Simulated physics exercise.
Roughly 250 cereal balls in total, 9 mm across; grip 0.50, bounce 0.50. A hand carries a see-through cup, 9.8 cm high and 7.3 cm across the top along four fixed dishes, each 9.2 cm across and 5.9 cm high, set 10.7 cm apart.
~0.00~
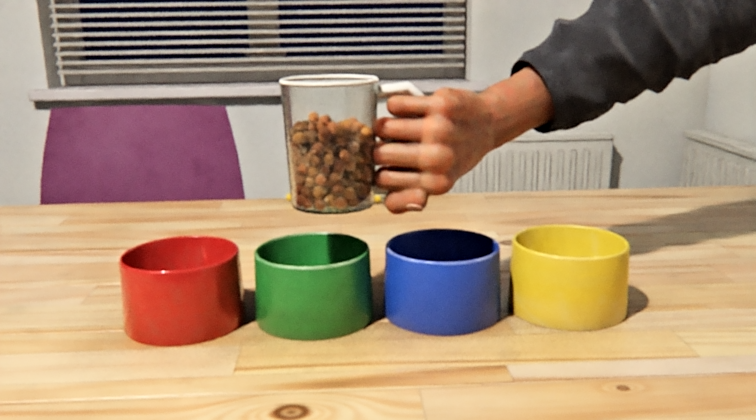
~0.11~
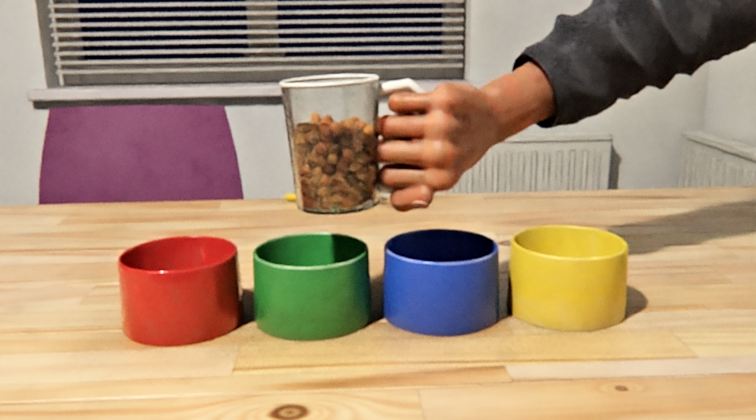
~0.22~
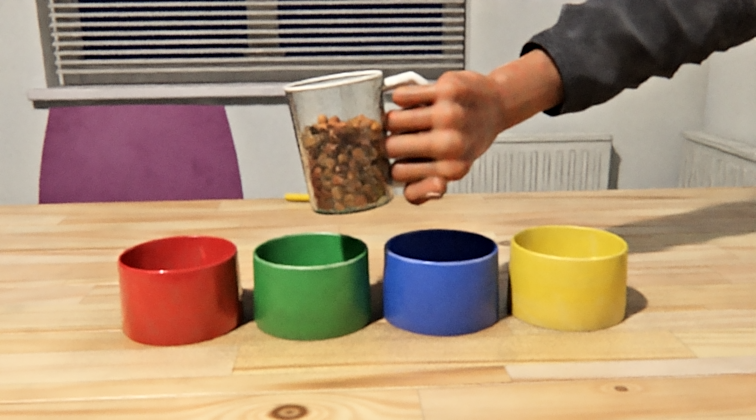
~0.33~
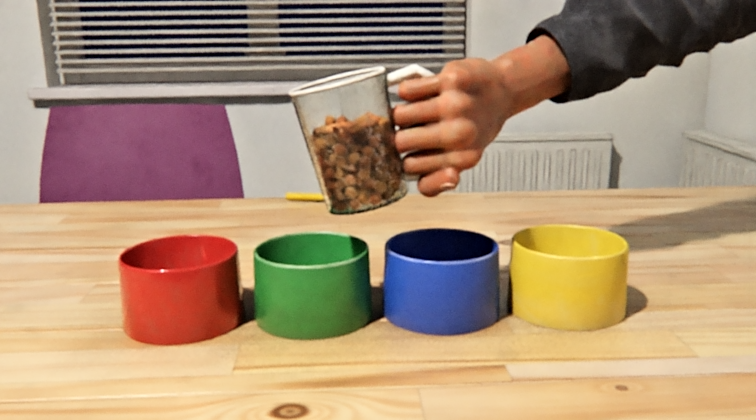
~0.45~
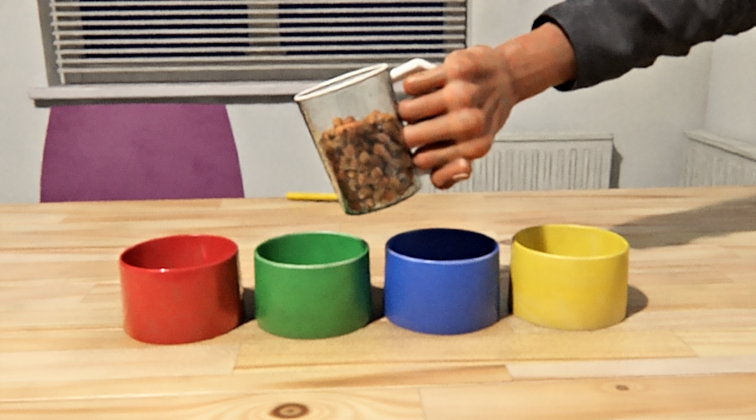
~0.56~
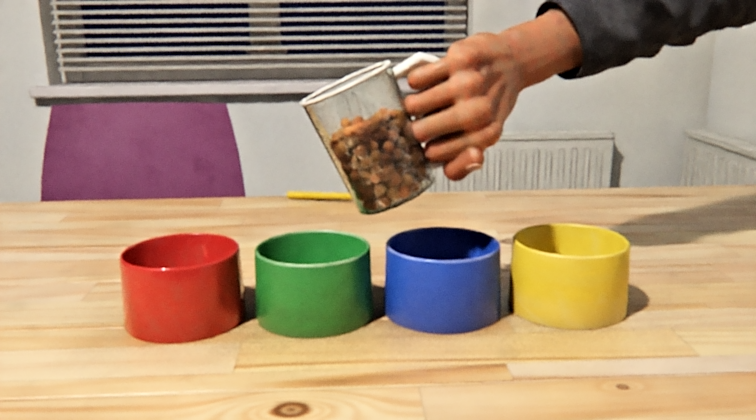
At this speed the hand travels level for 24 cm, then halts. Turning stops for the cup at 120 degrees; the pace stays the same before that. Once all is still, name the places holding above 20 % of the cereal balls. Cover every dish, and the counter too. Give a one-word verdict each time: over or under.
Verdicts: Red dish under, blue dish over, green dish under, yellow dish under, counter under.
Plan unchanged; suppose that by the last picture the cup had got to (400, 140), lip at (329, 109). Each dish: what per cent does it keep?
In the end red holds 0, blue holds 0, green holds 0, yellow holds 90.
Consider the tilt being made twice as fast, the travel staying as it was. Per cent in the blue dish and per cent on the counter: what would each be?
Shares - blue: 20, counter: 40.
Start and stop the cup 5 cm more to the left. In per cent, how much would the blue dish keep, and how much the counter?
Shares - blue 70 / counter 20.
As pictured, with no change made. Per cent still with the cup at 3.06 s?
Load share: Near 0 percent.
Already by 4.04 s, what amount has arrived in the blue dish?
Around 100 in a hundred by then.
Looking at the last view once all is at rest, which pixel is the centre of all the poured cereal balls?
Roughly (448, 282).
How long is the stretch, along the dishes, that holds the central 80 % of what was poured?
Spread: Around 5 cm.
After 2.06 s, tilt 96 degrees; cup holds 100 %.
After 3.06 s, tilt 120 degrees; cup holds 0 %, blue 100 %.
Then, at 4.04 s, tilt 120 degrees; cup holds 0 %, blue 100 %.
By 4.3 s all is still; red 0 %, blue 100 %, green 0 %, yellow 0 %, counter 0 %.
